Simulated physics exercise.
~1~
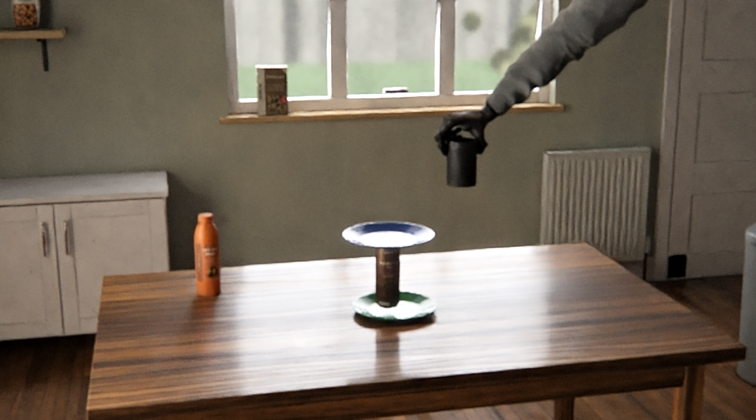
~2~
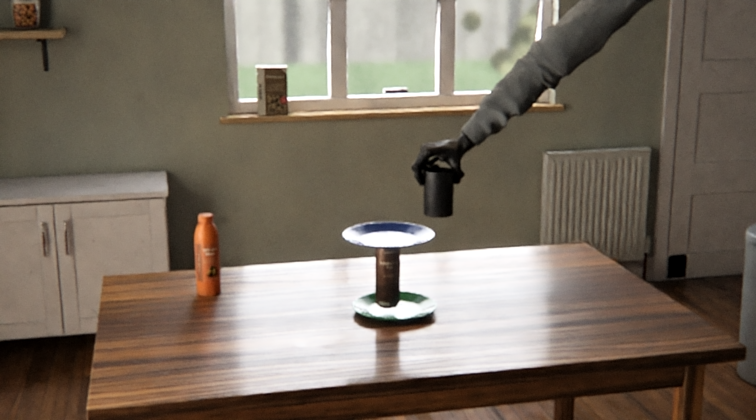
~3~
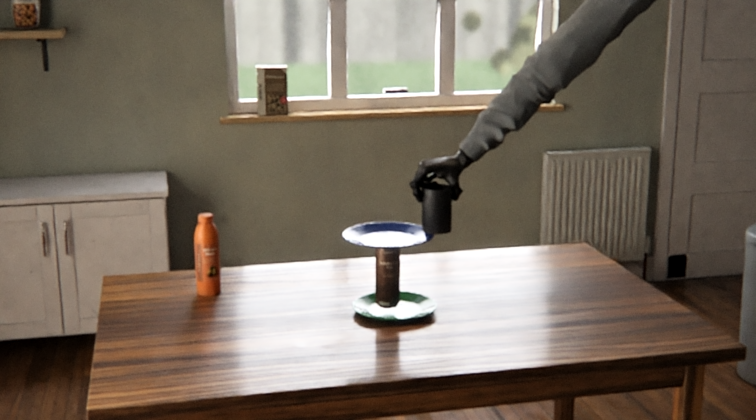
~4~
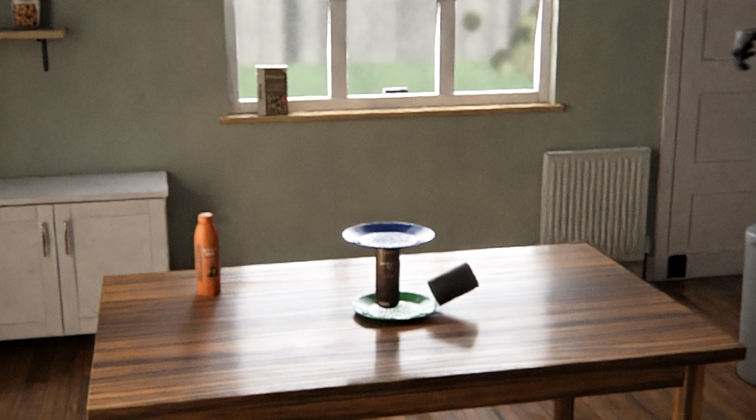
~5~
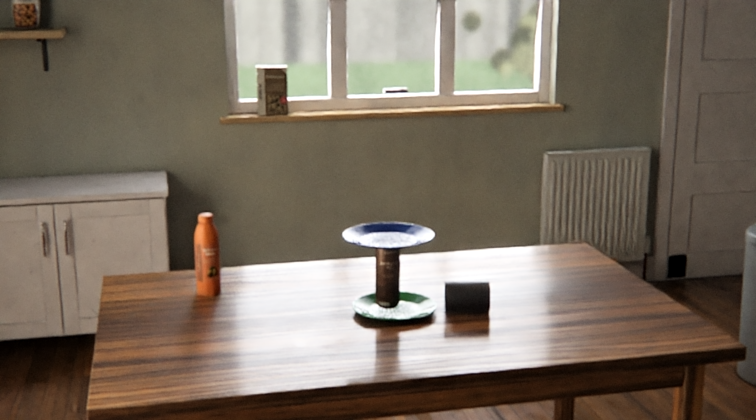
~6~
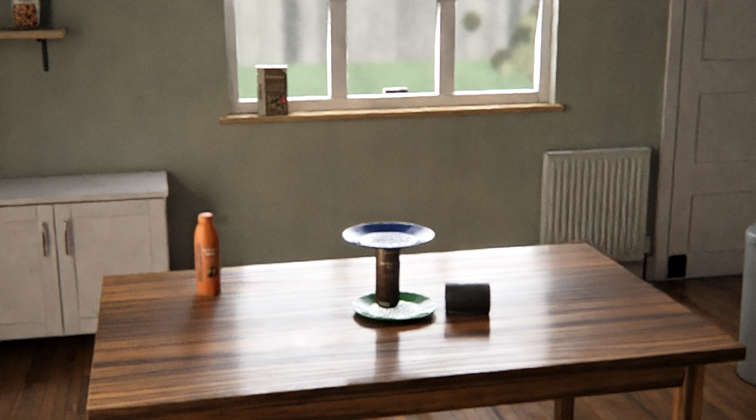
A black cup, held upright by a dark hand, moved left and down to the right edge of the blue plate topping a small stack, then dropped when released and ended on its side on the table, while the stack stayed standing.
